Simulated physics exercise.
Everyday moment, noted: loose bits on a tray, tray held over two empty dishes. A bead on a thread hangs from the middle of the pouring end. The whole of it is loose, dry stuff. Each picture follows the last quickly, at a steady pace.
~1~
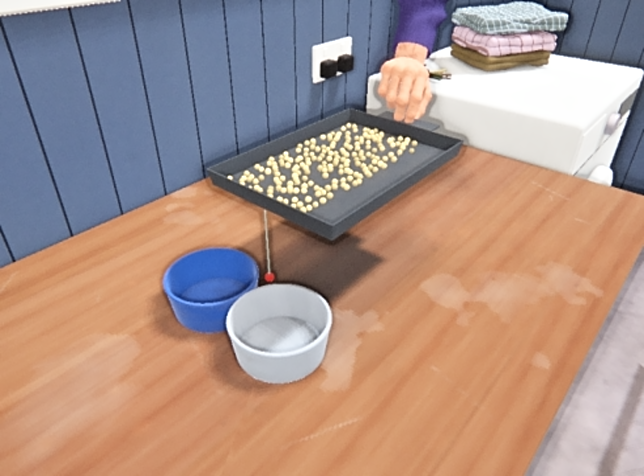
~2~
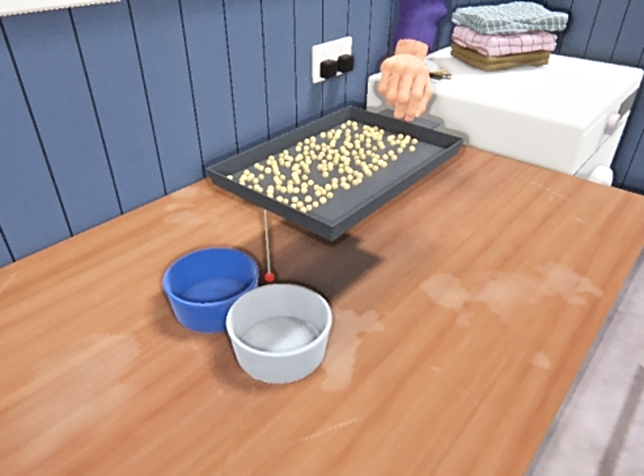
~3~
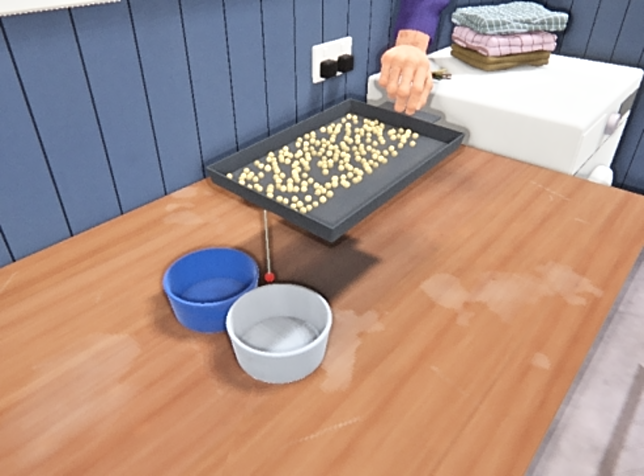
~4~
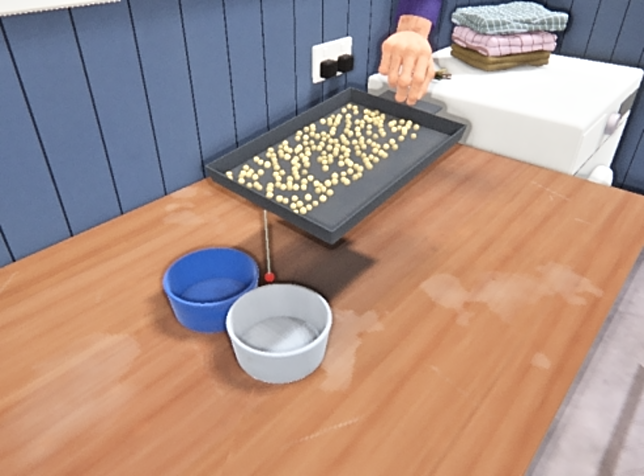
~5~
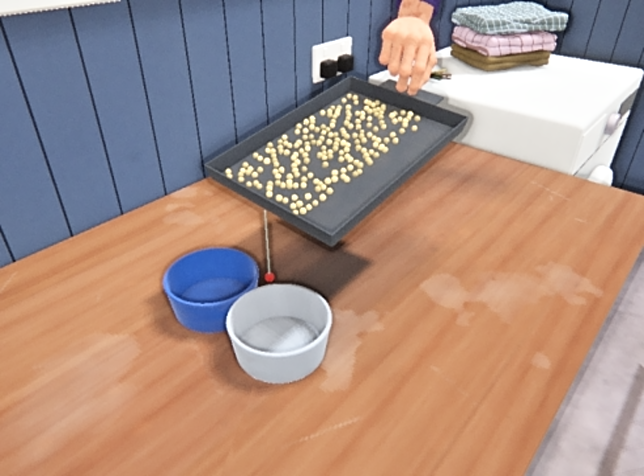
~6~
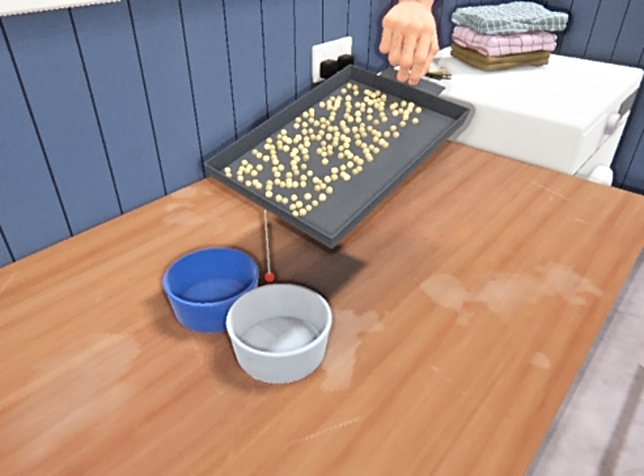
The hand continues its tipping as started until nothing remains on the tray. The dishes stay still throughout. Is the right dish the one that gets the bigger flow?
Greater load: Right.
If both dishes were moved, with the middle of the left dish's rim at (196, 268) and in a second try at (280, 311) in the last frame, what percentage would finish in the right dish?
Respectively 20 % and 10 %.
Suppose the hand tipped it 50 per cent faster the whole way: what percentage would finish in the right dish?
It would come out near 50 per cent.
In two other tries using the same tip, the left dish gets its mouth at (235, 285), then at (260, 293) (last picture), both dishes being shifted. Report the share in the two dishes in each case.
Roughly 100 %, then roughly 100 %.
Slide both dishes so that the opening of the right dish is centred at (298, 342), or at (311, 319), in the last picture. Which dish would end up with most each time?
First try: The rightmost dish. Second try: The rightmost dish.
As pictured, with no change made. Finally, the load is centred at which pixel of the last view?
About (308, 354).
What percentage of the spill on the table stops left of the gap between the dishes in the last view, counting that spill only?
My estimate is some 0 per cent.
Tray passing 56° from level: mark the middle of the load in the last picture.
Somewhere near pixel (316, 228).
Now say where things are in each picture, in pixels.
Corners of the pouring end (212, 169) and (332, 222), level; middle of the load (324, 163), soya beans; left dish (177, 310); right dish (244, 358); bead on its thread (270, 277), in the first frame.
Corners of the pouring end (211, 168) and (332, 223), level; middle of the load (324, 162), in the second frame.
Corners of the pouring end (211, 167) and (332, 225), tipped barely, lowest at the right corner; middle of the load (324, 159), in the third frame.
Corners of the pouring end (210, 166) and (332, 228), tipped a little, lowest at the right corner; middle of the load (324, 154), in the fourth frame.
Corners of the pouring end (209, 164) and (331, 231), tipped a little, lowest at the right corner; middle of the load (324, 148), in the fifth frame.
Corners of the pouring end (208, 163) and (331, 234), tipped a little, lowest at the right corner; middle of the load (323, 144); left dish (177, 310); right dish (244, 358), in the sixth frame.
Just after the last frame, tray tipped steeply; almost all on the tray; just a few in the right dish; just a few outside both; about a tenth in the air.
A moment on, tray tipped right over; the larger part on the tray; about a tenth in the right dish; about a tenth outside both; just a few in the air.
Further on, tray tipped past a quarter turn; roughly half in the right dish; roughly half outside both.
When it is over, tray tipped past a quarter turn; roughly half in the right dish; not one in the left dish; roughly half outside both.
